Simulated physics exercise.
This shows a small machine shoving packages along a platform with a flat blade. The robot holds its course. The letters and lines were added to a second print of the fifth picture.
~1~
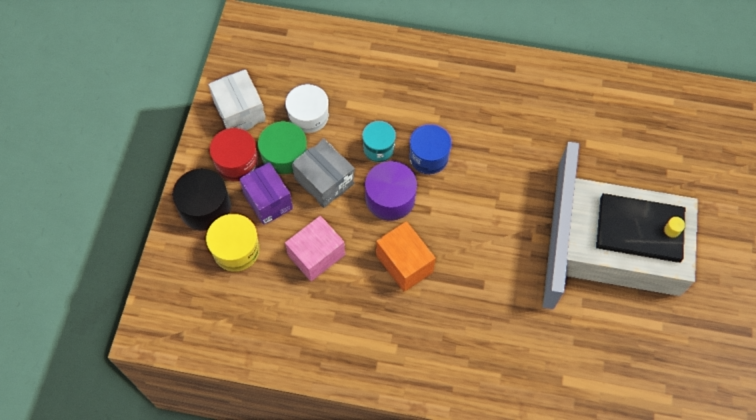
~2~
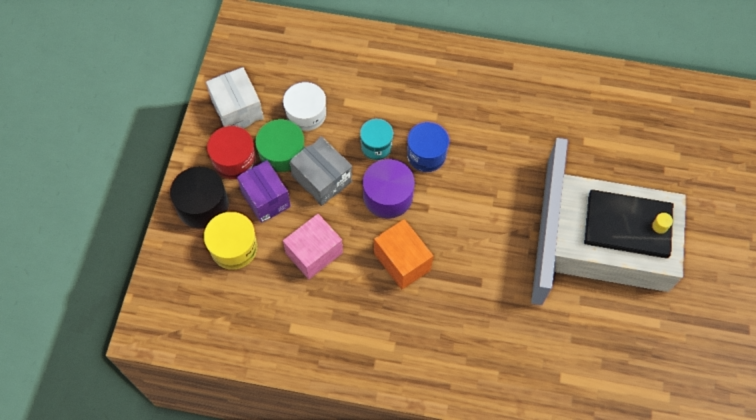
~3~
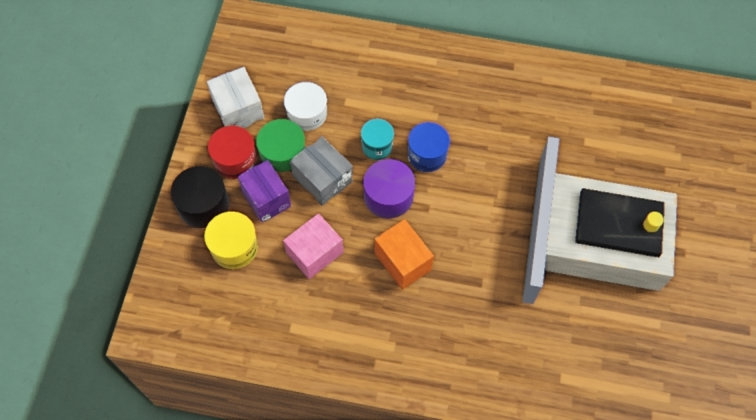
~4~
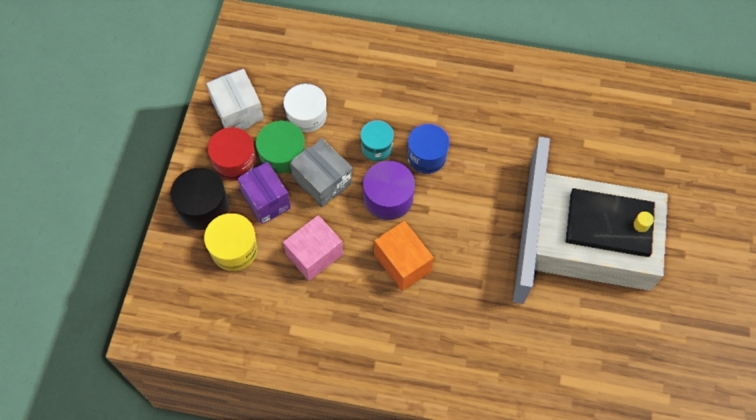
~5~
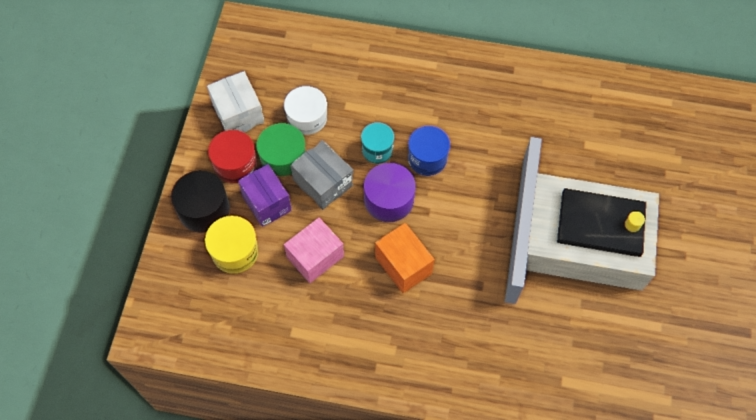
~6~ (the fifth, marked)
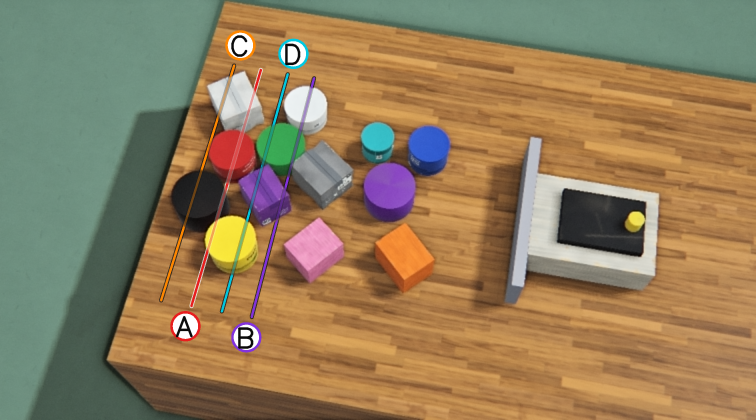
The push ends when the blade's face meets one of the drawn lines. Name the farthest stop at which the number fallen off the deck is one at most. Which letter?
The farthest such stop is B.
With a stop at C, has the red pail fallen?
By then, yes.
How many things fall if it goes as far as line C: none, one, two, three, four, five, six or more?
By then, six or more.
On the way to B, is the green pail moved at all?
By then, yes.
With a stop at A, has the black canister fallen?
By then, yes.
On the marked copy, A at (228, 180); B at (285, 190); C at (200, 175); D at (257, 185).
Following B. Soon after the start, robot (506, 205); orange crate (391, 256); blue pail (420, 150).
Later, robot (419, 190); white parcel (230, 97); red pail (220, 157).
In the end, robot (352, 179); red pail over the edge; black canister (163, 201); one fallen.
As for the rest, A drops five; C drops seven; D drops three.
